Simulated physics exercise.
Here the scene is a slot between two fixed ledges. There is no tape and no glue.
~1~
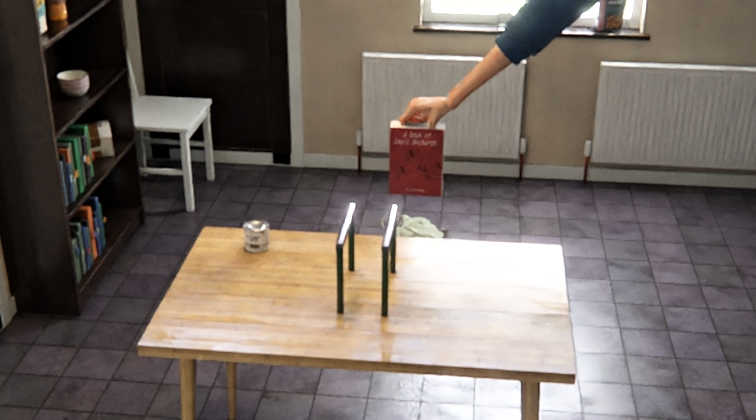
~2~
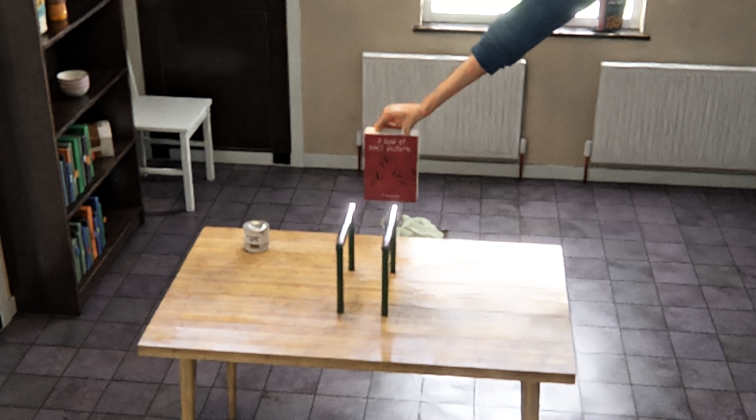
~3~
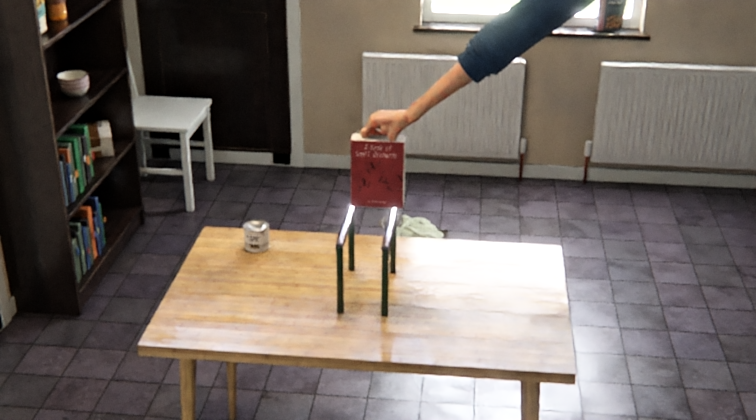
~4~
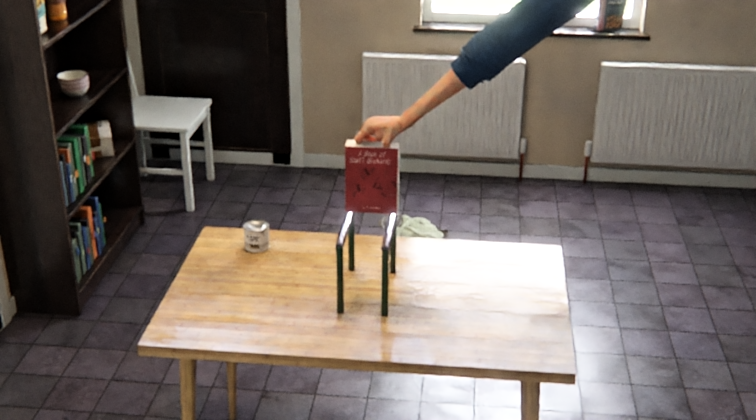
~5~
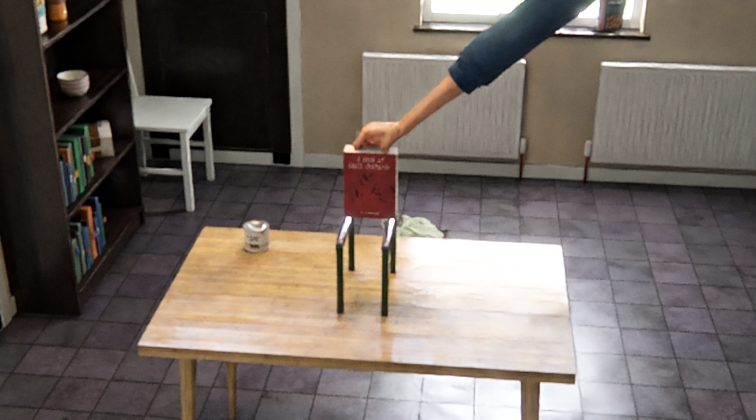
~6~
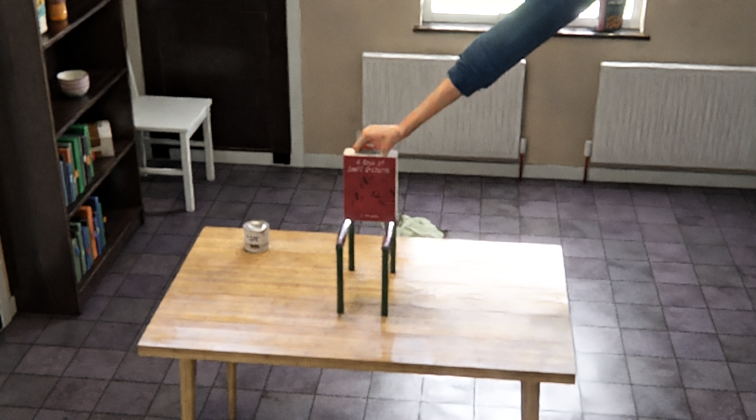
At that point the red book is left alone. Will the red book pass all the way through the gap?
No: It will be kept from falling.
Then, 0.20 s past the last view, red book displaced a little near (371, 192).
Then, 0.30 s past the last view, red book resting near (371, 192).
Finally, both still in place. Final places as the last picture's camera would see them, red book near (371, 192). The book stays on top.
